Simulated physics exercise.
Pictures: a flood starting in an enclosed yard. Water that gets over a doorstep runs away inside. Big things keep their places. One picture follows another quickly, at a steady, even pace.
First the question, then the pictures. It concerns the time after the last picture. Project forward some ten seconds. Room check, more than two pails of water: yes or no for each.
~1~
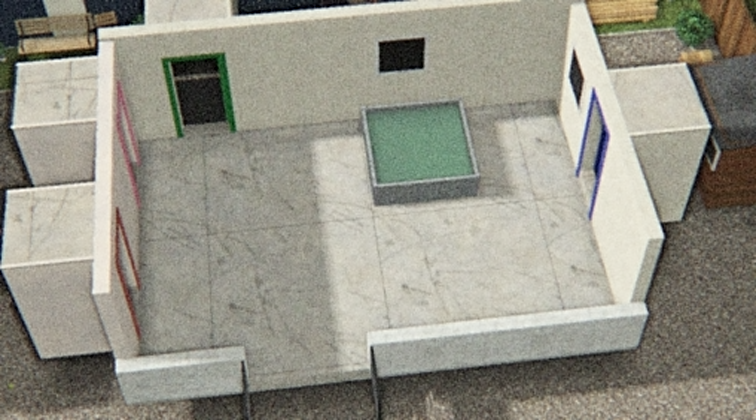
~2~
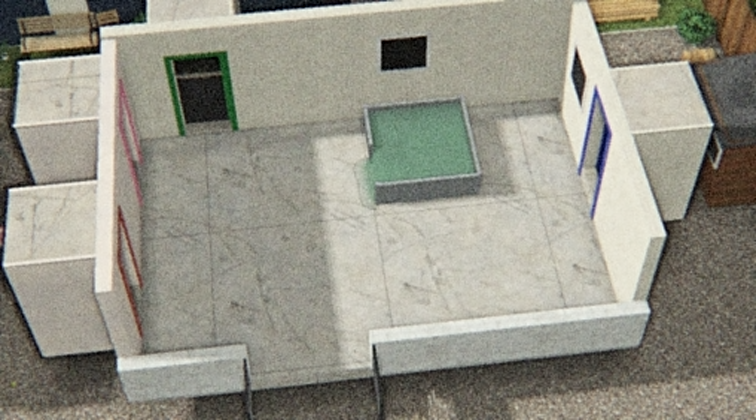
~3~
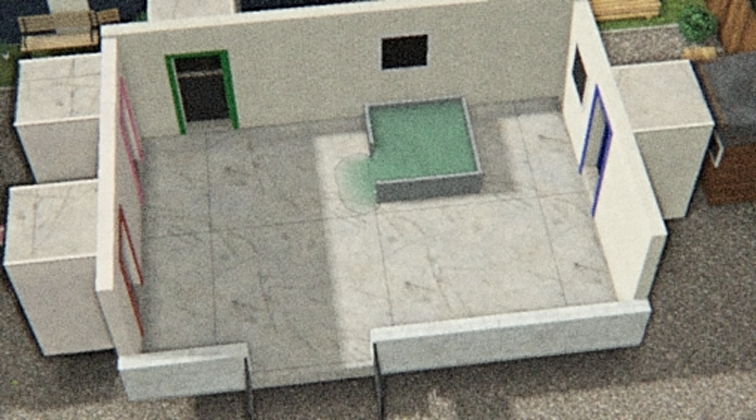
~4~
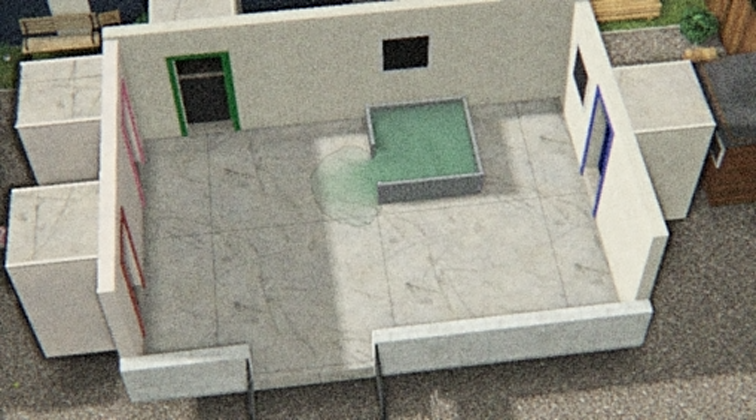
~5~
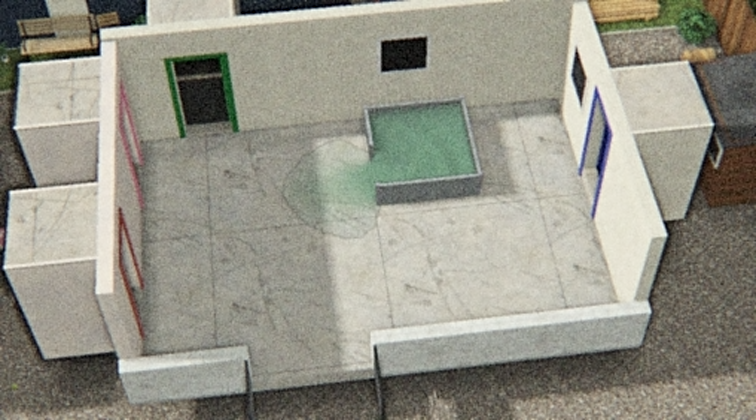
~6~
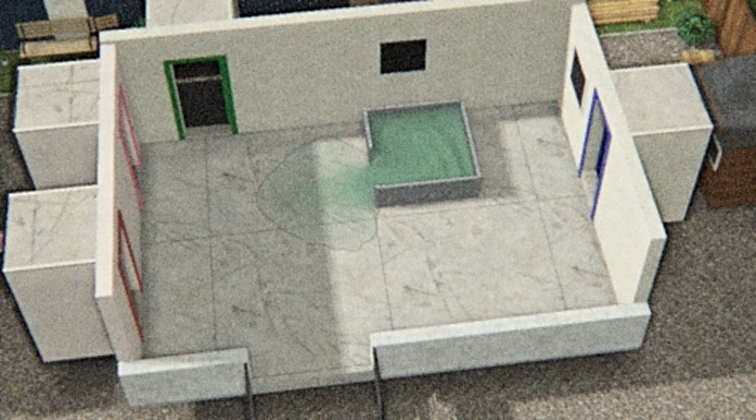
Pink door, no; red door, no; green door, yes; blue door, no.
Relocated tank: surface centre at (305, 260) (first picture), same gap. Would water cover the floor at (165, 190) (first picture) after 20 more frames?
Point status: Waterlogged.
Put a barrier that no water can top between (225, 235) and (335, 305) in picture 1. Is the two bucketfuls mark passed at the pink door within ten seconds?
Door by door: Pink tops the limit.
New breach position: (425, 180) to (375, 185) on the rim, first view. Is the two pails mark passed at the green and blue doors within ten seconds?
Green: Falls short; blue: Falls short.
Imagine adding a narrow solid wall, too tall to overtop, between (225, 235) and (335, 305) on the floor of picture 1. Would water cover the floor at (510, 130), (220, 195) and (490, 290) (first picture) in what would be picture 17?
Log, spots one to three: Spared; swamped; spared.
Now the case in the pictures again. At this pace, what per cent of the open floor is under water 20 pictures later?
Close to 45 percent, by my reckoning.
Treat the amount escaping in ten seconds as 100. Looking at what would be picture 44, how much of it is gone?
Near 35 in a hundred.
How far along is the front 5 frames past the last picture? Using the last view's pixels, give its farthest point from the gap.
My pick would be pixel (161, 218).
A moment on, water covers 20 % of the floor; the pink door not reached, the red door not reached, the green door not reached, the blue door not reached.
Next, water covers 40 % of the floor; the pink door wet at the sill, nothing in, the red door not reached, the green door wet at the sill, nothing in, the blue door not reached.
Then, water covers 45 % of the floor; the pink door under two buckets in, the red door wet at the sill, nothing in, the green door under two buckets in, the blue door not reached.
Later, water covers 45 % of the floor; the pink door under two buckets in, the red door wet at the sill, nothing in, the green door over two buckets in, the blue door not reached.
In the end, water covers 65 % of the floor; the pink door under two buckets in, the red door wet at the sill, nothing in, the green door over two buckets in, the blue door not reached.
